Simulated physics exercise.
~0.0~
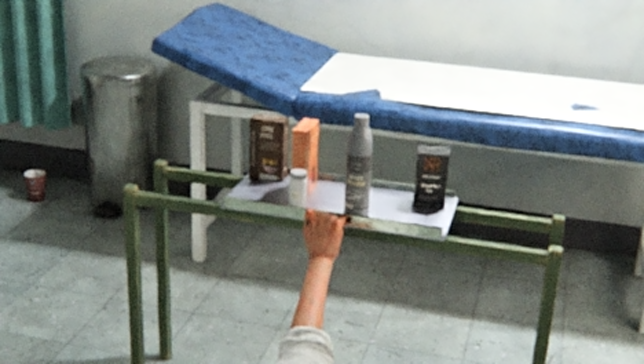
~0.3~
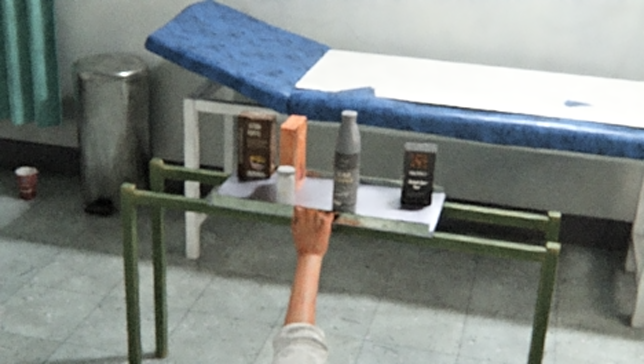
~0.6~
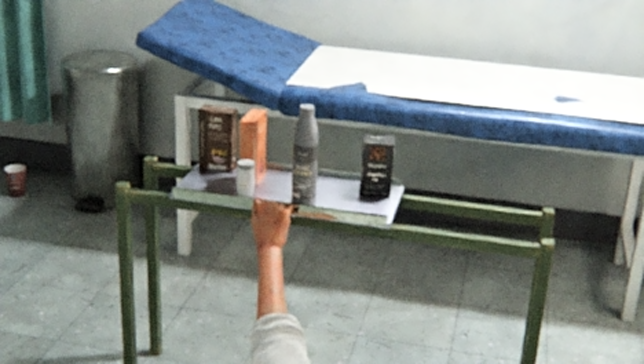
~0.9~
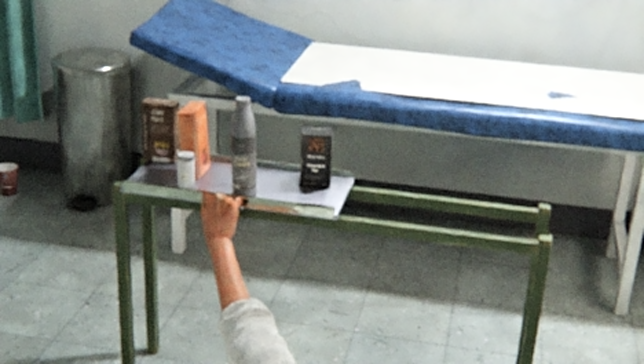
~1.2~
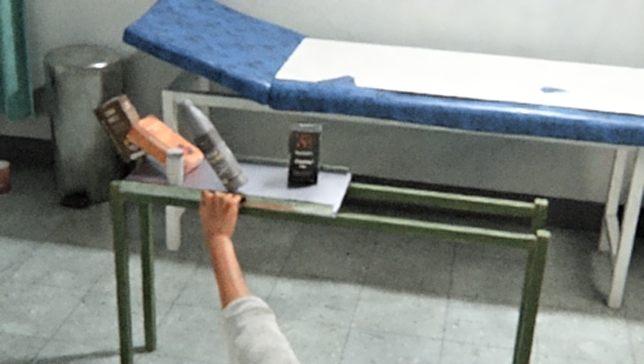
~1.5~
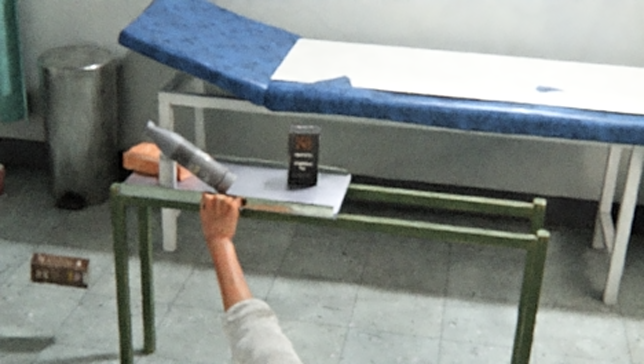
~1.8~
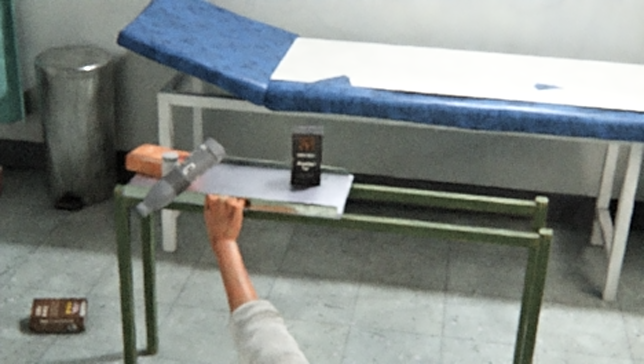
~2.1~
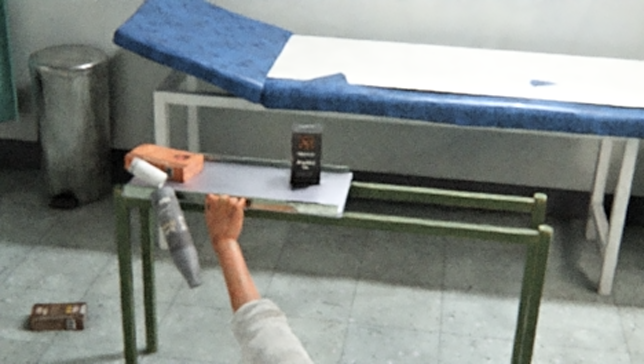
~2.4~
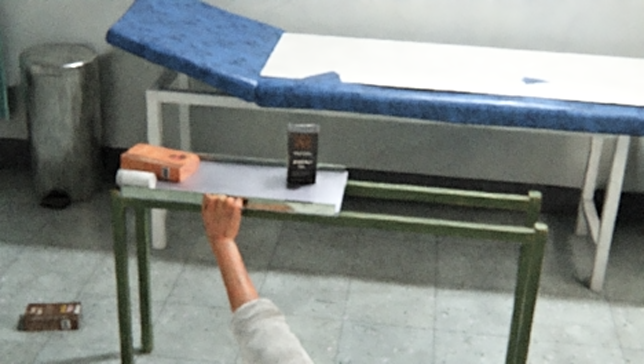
Hand pulling a loaded tray left until it halts, toppling four items, with brown packet and grey bottle falling off.
